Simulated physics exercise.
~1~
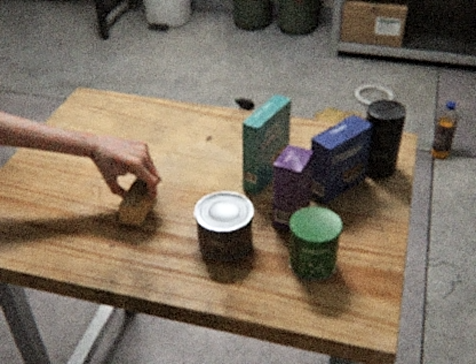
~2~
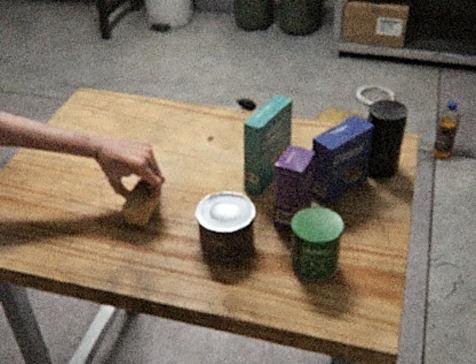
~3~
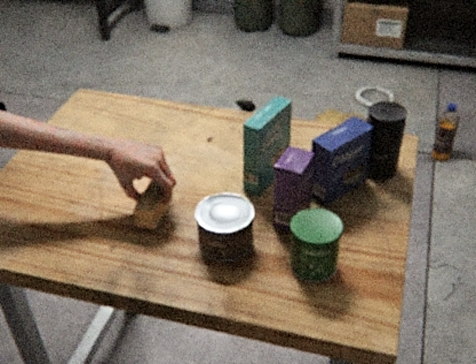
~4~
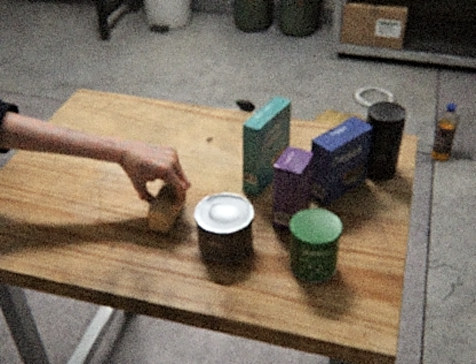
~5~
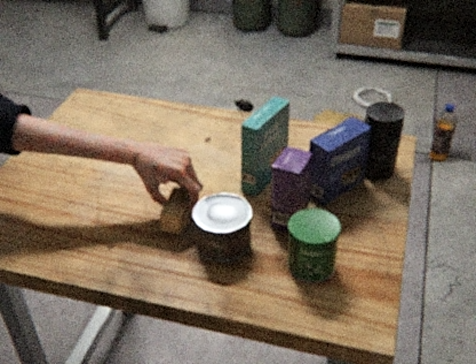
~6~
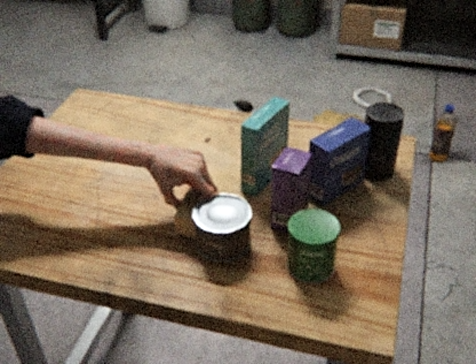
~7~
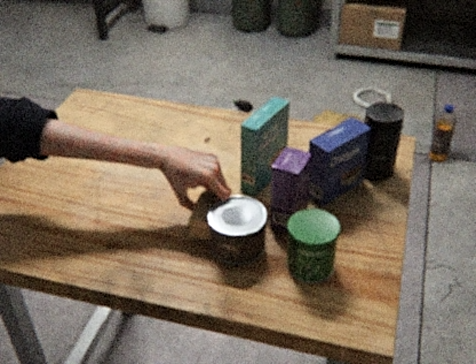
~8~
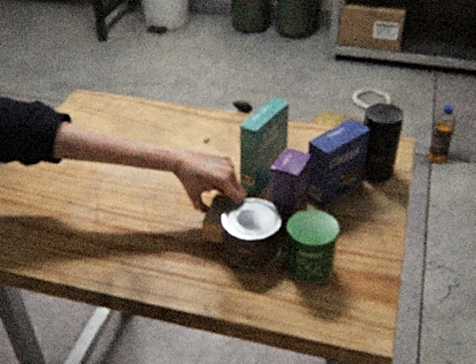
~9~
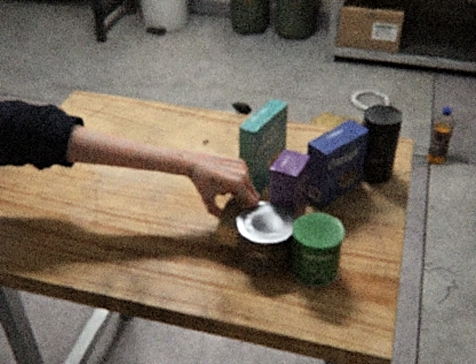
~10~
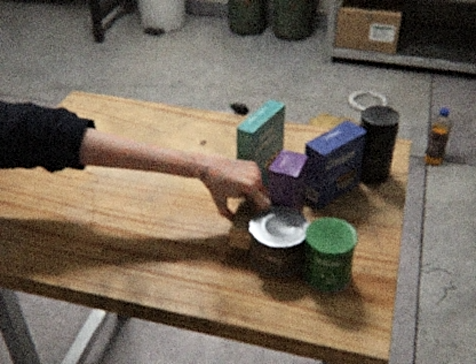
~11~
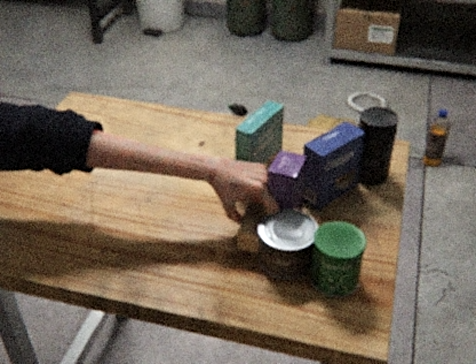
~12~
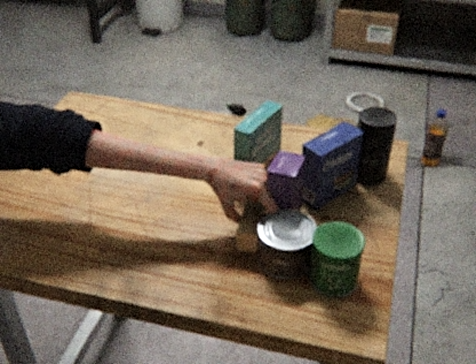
A hand slid a small block rightward across a wooden table into a brown tub, which then bumped a green tin and pushed it along too, until everything stopped, still upright, with the boxes and black jar left standing behind.
